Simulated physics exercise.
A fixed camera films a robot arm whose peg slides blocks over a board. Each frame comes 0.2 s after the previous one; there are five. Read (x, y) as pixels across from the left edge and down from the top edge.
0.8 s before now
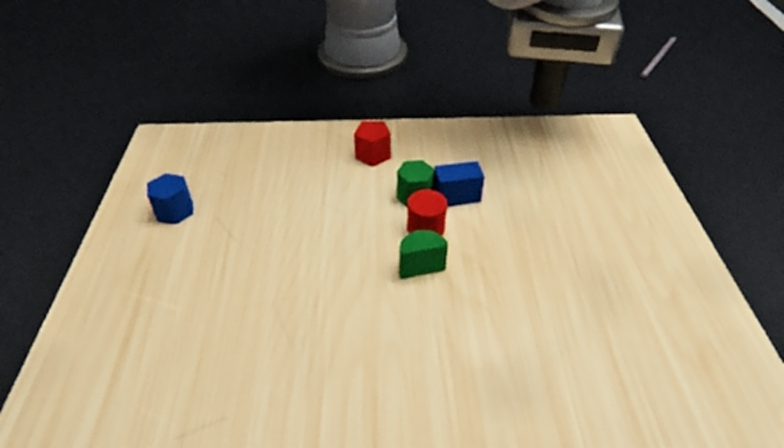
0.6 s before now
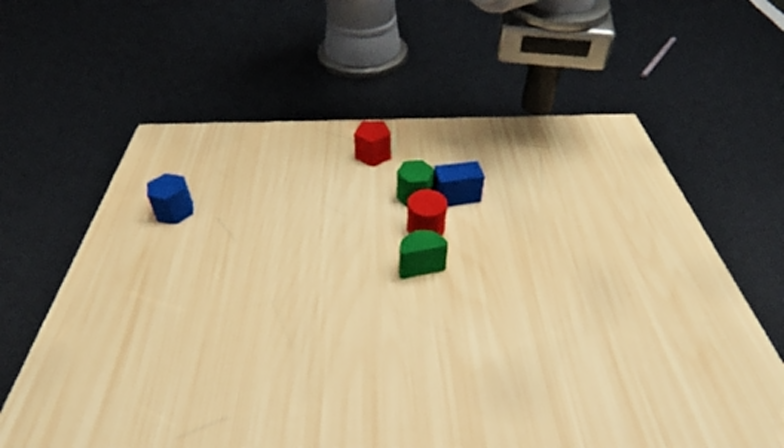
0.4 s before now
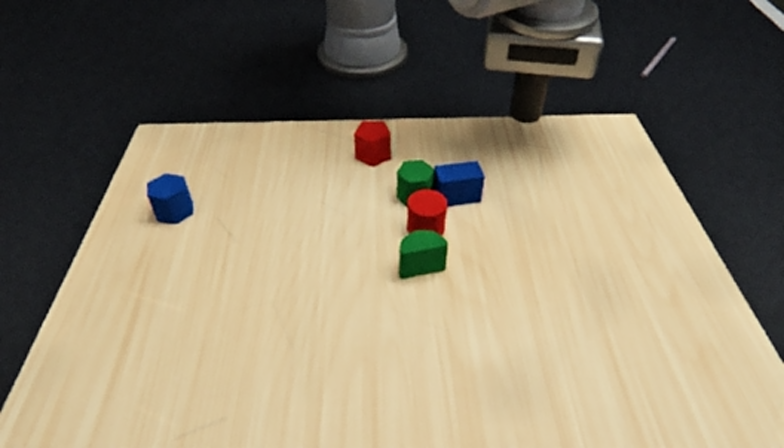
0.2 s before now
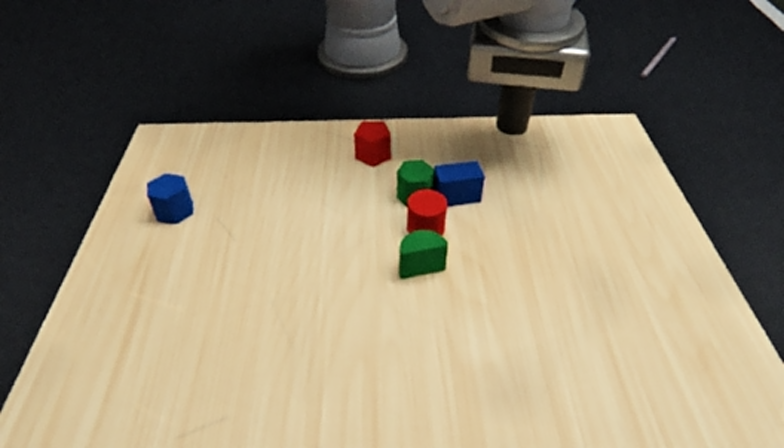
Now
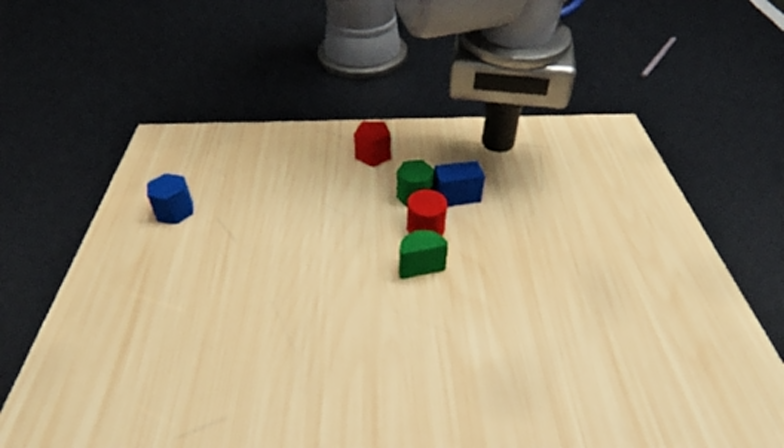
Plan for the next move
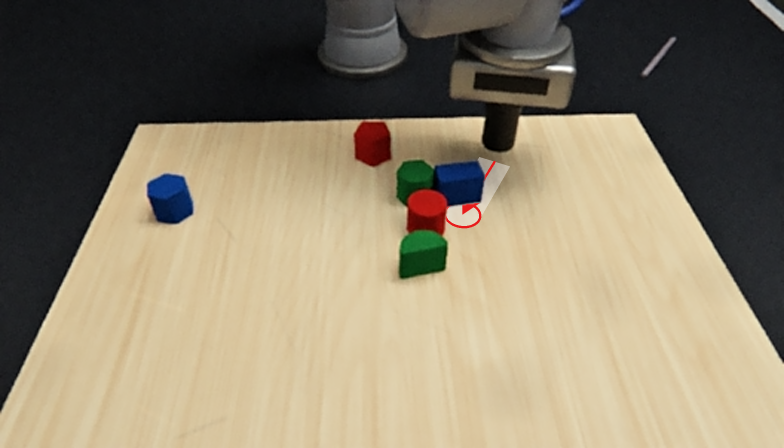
In this clip, a robot arm with a dark peg moves a short way left and toward the viewer over the back of a wooden board, nearing a blue oblong block, while the red, green and blue blocks stay still.
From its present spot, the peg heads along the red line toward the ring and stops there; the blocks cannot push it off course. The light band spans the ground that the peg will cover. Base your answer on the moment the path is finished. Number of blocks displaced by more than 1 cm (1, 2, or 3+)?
The number of blocks that move over 1 cm is two.
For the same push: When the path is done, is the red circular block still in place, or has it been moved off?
That block slides.
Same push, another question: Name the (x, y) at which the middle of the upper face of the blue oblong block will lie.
My prediction: (439, 200).
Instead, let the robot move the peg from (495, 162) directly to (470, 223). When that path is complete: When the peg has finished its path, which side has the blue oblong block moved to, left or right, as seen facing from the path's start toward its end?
That block drifts right.
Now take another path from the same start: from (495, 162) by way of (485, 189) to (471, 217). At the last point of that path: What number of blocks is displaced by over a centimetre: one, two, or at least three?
That makes 3 blocks or more.
Drawn move, in a line from (495, 162) to (462, 214).
On the path given first. Halfway along, peg (481, 169); green six-sided block (412, 171); blue oblong block (454, 178), turned 25° clockwise.
At the end, peg (465, 195); green six-sided block (412, 171); green D-shaped block still; red circular block (410, 212); blue oblong block (439, 200), turned 75° clockwise.
